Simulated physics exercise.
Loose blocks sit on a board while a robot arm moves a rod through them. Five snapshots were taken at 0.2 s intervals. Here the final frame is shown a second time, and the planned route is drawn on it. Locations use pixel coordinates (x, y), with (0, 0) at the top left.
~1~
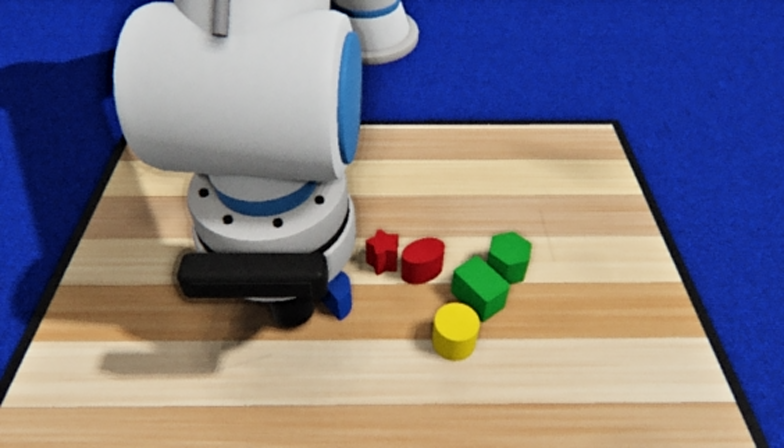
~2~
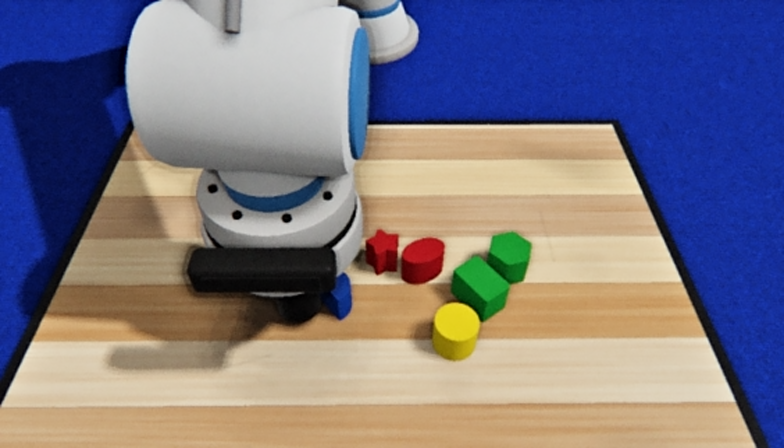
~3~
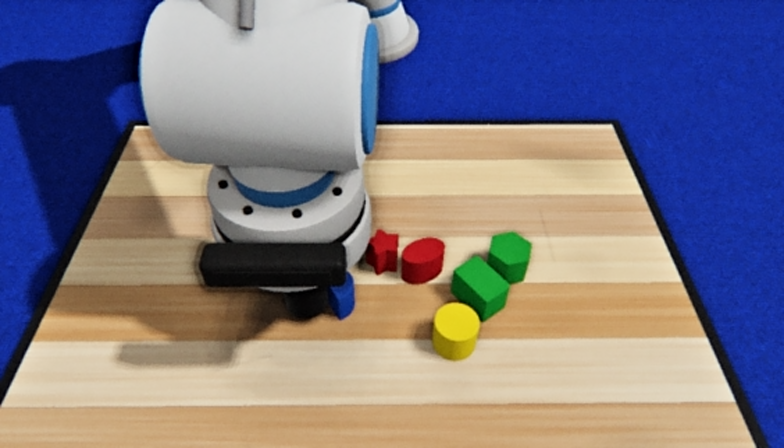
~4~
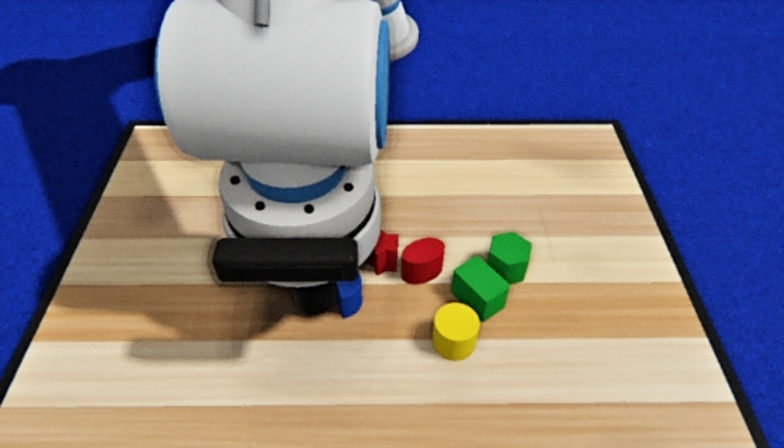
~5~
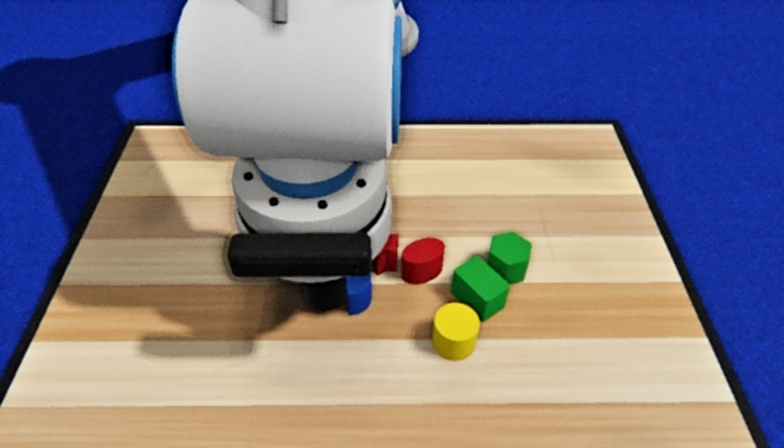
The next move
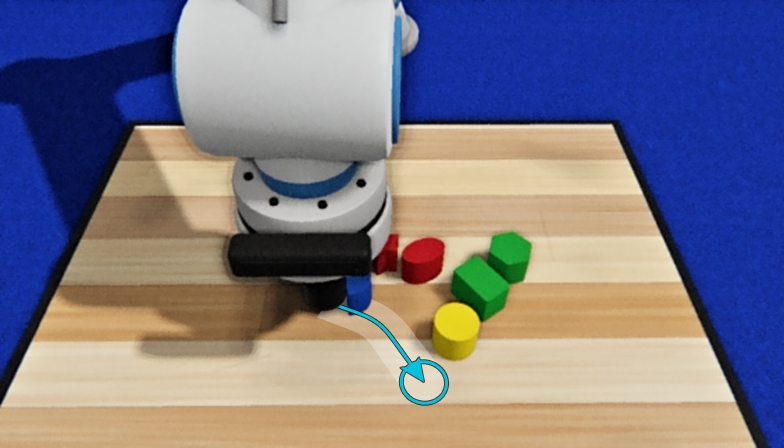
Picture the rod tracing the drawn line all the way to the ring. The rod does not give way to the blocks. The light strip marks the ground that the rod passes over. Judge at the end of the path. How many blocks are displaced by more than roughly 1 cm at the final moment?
By the end of the path, one block has moved more than about a centimetre.
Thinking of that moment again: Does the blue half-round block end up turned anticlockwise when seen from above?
It seems so.
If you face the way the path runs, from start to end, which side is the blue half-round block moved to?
Seen from start to end, it moves left.
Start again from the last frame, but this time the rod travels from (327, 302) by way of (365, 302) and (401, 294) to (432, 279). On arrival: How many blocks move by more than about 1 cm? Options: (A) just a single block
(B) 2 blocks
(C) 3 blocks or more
It's C.
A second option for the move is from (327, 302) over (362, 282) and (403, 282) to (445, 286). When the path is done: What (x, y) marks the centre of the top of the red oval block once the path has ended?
Its top middle is near (468, 243).
The line goes from (327, 302) through (367, 317) and (397, 345) to (424, 382).
On the path given first. One third of the way, rod (368, 310); blue half-round block (394, 279), turned 40° anticlockwise.
Two thirds of the way, rod (398, 340); blue half-round block (396, 280), turned 45° anticlockwise.
At the end, rod (425, 375); blue half-round block (396, 280), turned 45° anticlockwise; yellow circle unmoved.
